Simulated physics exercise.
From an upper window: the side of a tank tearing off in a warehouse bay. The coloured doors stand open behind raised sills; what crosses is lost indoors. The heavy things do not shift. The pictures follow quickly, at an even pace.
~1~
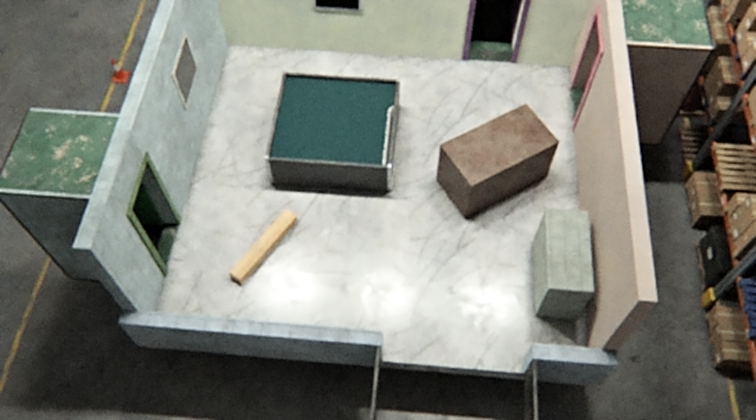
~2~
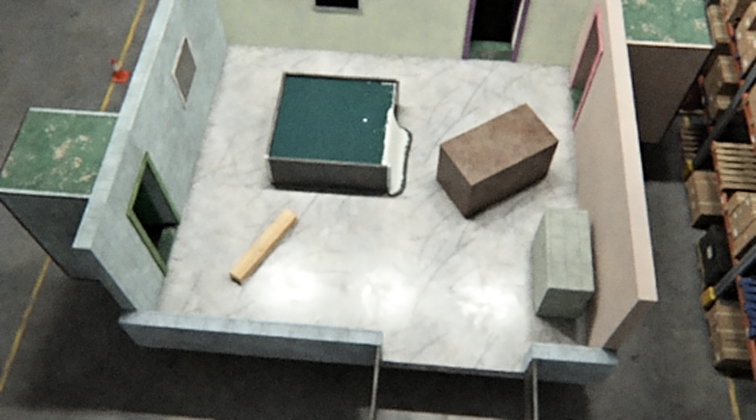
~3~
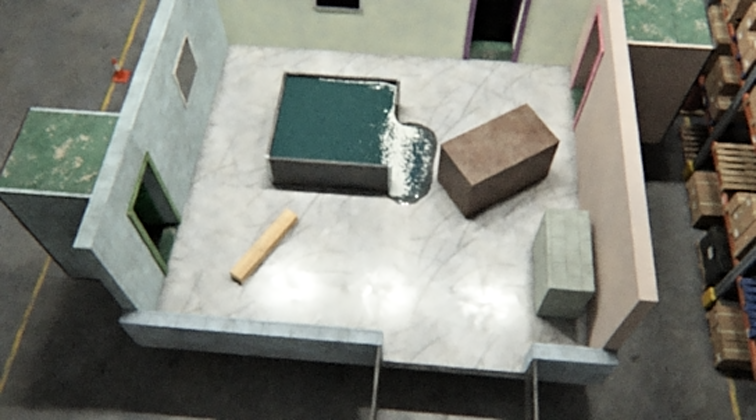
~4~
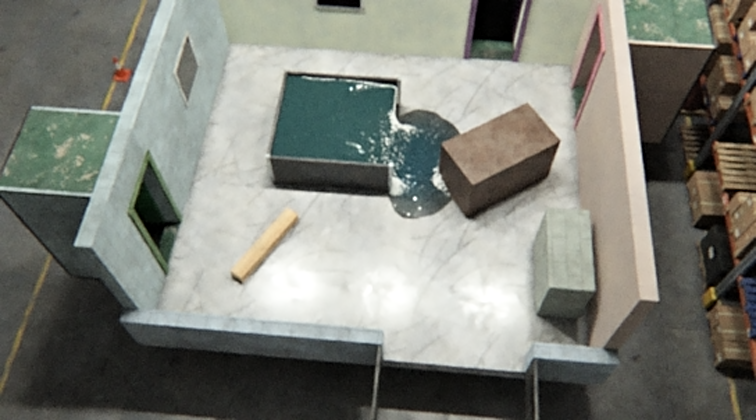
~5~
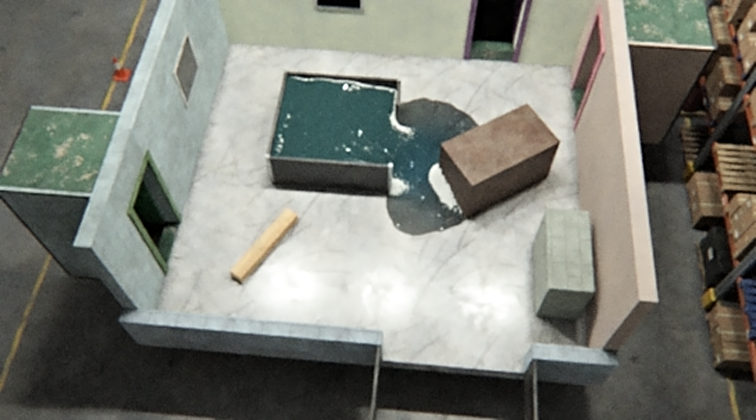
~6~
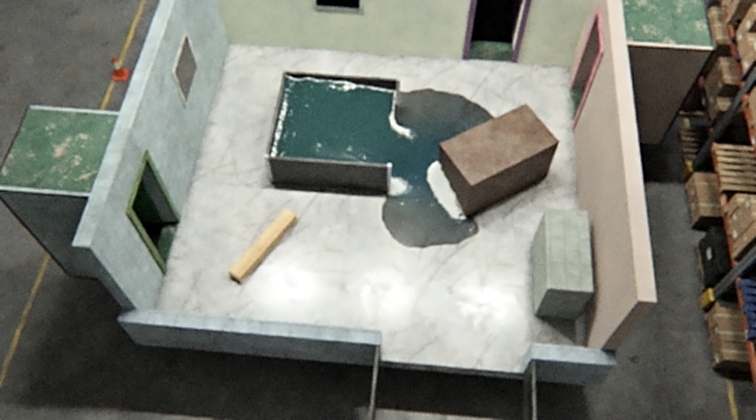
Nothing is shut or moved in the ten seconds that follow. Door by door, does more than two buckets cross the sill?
In the end: The pink door floods; the purple door holds within the limit; the green door holds within the limit.
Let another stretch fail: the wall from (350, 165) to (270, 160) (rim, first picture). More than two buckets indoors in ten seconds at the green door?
In short: Green lets more in.
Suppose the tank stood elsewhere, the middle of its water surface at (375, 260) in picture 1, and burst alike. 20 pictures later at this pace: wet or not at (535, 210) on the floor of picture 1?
Answer: Covered.
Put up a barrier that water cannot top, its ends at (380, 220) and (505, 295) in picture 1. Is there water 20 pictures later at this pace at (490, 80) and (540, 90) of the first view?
In turn: Covered, under water.
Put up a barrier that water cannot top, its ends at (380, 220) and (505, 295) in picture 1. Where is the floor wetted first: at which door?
The pink door.
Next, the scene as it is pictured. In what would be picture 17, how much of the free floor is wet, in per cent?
I make it 35 per cent.
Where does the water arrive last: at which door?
The one in green.
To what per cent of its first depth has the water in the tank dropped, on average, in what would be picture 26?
Near 32 in a hundred.
A moment on, water covers 25 % of the floor; the pink door wet at the sill, nothing in, the purple door not reached, the green door not reached.
Next, water covers 35 % of the floor; the pink door over two buckets in, the purple door wet at the sill, nothing in, the green door not reached.
Then, water covers 45 % of the floor; the pink door far over two buckets in, the purple door wet at the sill, nothing in, the green door not reached.
Later, water covers 65 % of the floor; the pink door far over two buckets in, the purple door wet at the sill, nothing in, the green door not reached.
In the end, water covers 85 % of the floor; the pink door far over two buckets in, the purple door wet at the sill, nothing in, the green door wet at the sill, nothing in.
